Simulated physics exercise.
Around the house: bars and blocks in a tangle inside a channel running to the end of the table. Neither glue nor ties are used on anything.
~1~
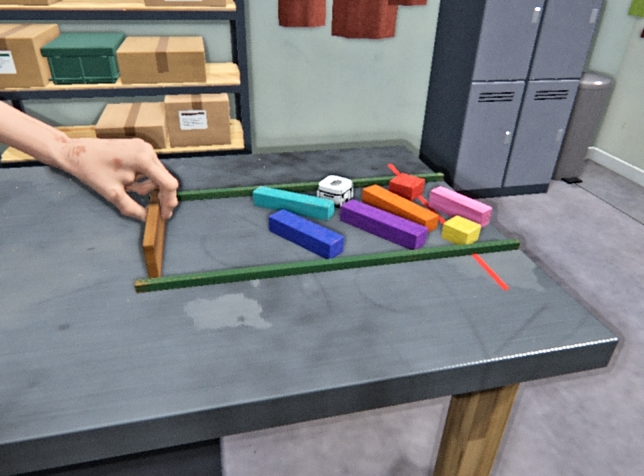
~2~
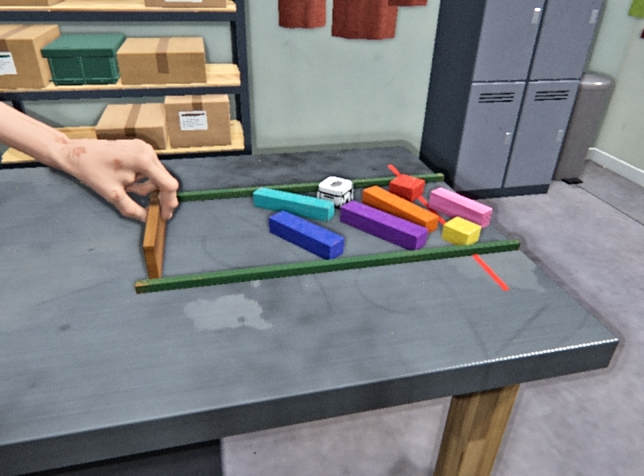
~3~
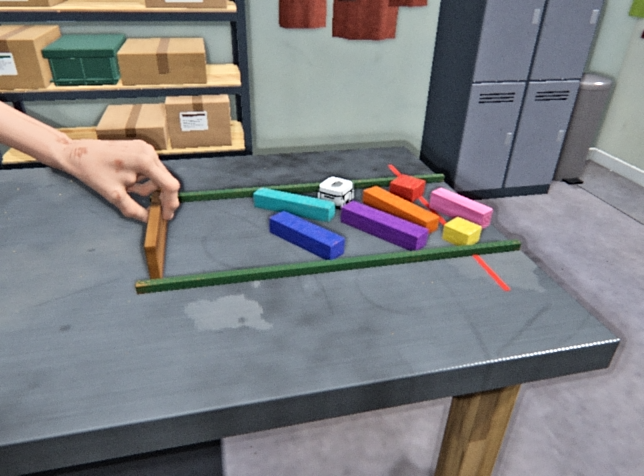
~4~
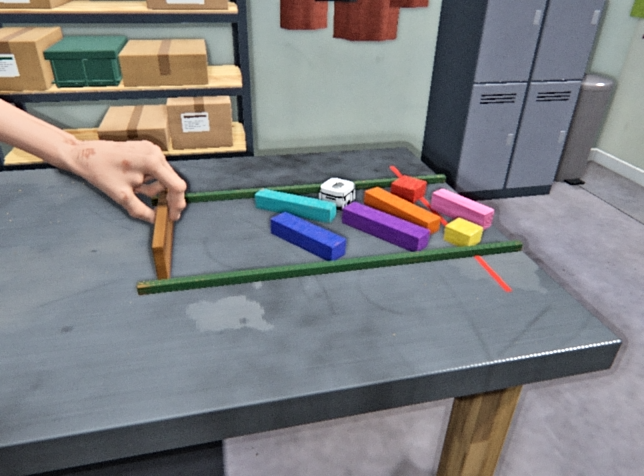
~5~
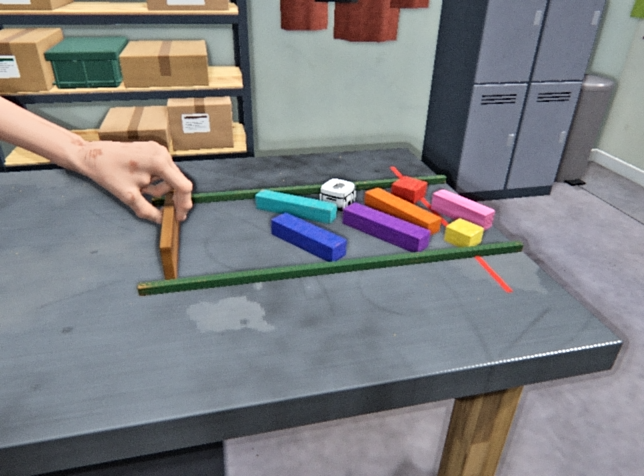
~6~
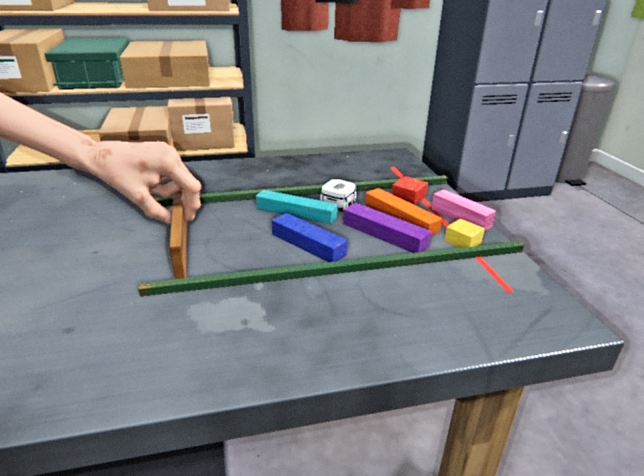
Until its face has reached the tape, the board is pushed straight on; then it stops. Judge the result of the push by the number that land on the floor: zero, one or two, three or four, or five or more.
You'd see three or four pieces leave the end and fall.
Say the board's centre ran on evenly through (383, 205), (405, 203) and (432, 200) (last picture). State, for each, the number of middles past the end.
In order: 0, 1, 3.
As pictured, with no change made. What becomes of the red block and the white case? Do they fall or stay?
Red block: Off the edge; white case: Still on top.
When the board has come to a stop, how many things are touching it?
All in all, 2.
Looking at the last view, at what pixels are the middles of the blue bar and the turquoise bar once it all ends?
Result: One about (464, 224), other about (443, 195).
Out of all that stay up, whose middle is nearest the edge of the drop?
The purple bar is the one you want.
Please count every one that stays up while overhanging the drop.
I count 2 overhanging.
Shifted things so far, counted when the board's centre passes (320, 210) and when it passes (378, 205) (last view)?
At the first point the count is 4, at the second it's 8.
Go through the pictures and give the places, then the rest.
Pink stick (459, 207); yellow block (461, 232); red block (406, 187); board (157, 220); tape (435, 213), in the first picture.
Yellow block (461, 233); white case (335, 193), in the second picture.
Red block (407, 189); blue bar (306, 235), in the third picture.
Pink stick (461, 209); orange bar (400, 210), in the fourth picture.
Yellow block (464, 235); purple bar (384, 227), in the fifth picture.
Pink stick (462, 210); yellow block (464, 235); red block (409, 191); board (180, 222); tape (438, 216), in the sixth picture.
Early on, none off yet; pink stick at rest near (462, 210); yellow block at rest near (464, 235); red block at rest near (409, 191).
A while later, none off yet; pink stick at rest near (462, 210); yellow block moving near (469, 233); red block at rest near (409, 191).
Further along, none off yet; pink stick travelled a little near (476, 201); yellow block leaning a little near (511, 225); red block travelled about its own width near (440, 186).
Finally, the number that fall off is three or four; lost, orange bar, red block, yellow block and pink stick.
